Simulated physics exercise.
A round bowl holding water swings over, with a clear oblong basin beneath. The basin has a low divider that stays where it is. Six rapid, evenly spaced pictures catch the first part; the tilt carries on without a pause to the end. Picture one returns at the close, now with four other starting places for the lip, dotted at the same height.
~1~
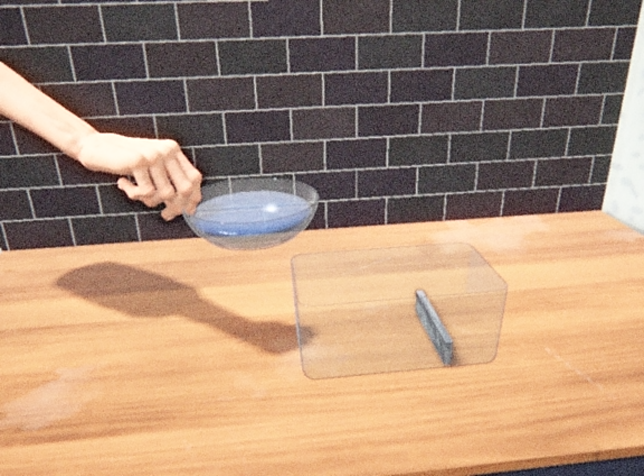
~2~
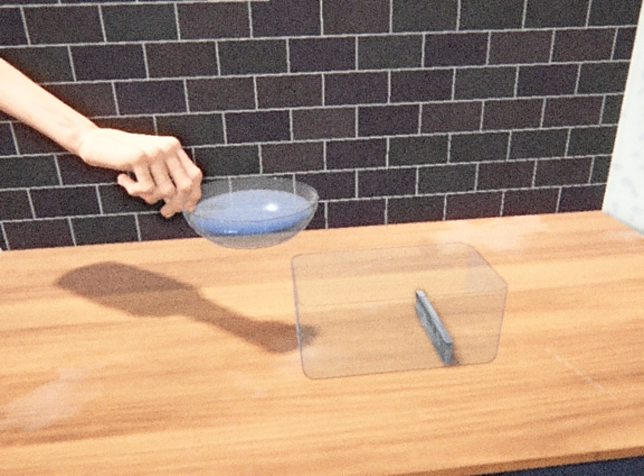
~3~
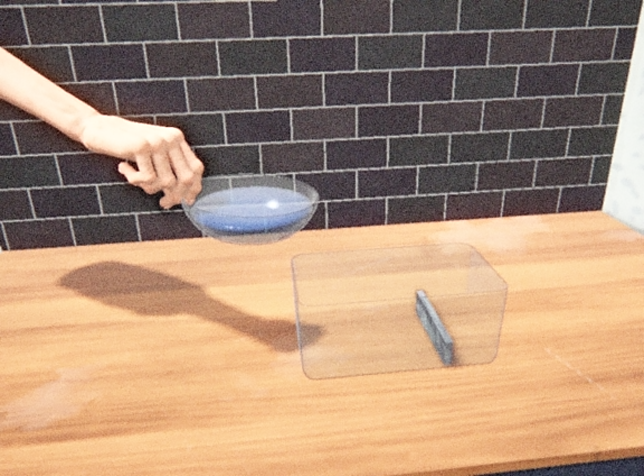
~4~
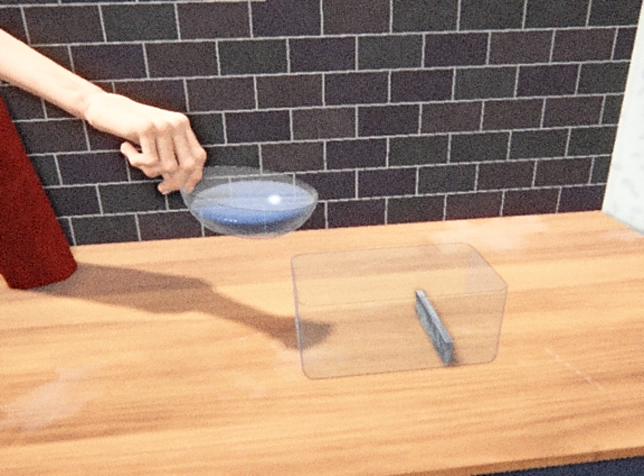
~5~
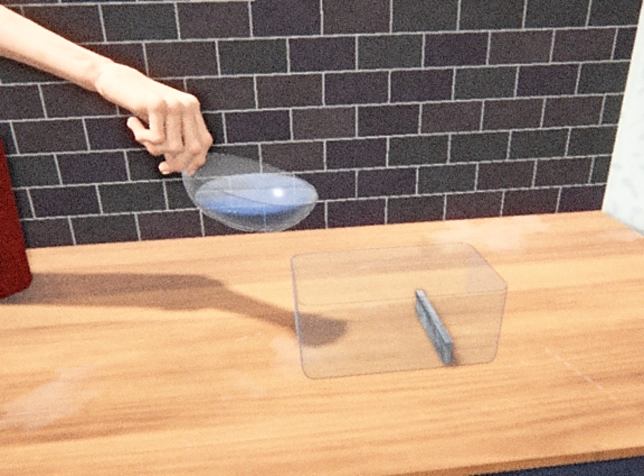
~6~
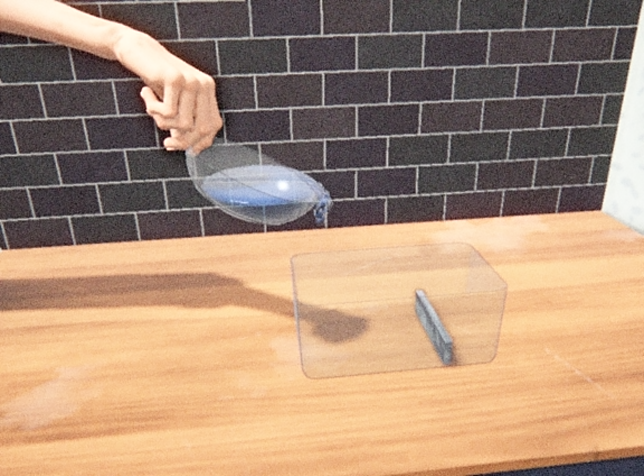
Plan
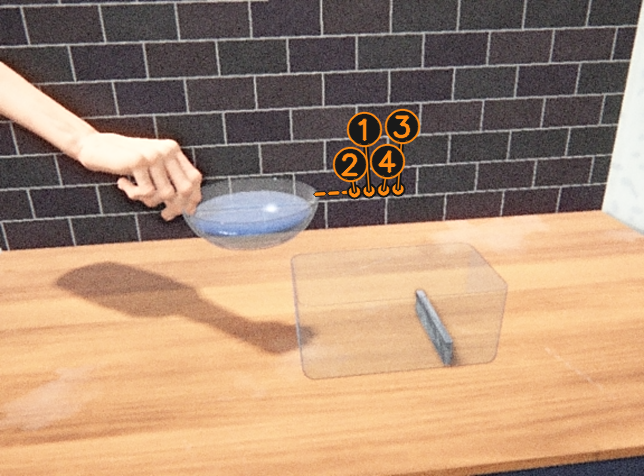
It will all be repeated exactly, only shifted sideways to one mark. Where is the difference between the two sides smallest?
1 beats the others.
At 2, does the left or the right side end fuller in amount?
The left one.
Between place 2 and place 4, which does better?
The answer is 4.
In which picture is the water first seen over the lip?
In picture 5.
On the marked copy, 1 at (369, 190); 2 at (354, 191); 3 at (398, 189); 4 at (383, 190).
Choosing 1, about 44 % ends left of the wall and 55 % right of it.
Choosing 2, about 75 % ends left of the wall and 24 % right of it.
Choosing 3, about 35 % ends left of the wall and 65 % right of it.
Choosing 4, about 35 % ends left of the wall and 64 % right of it.
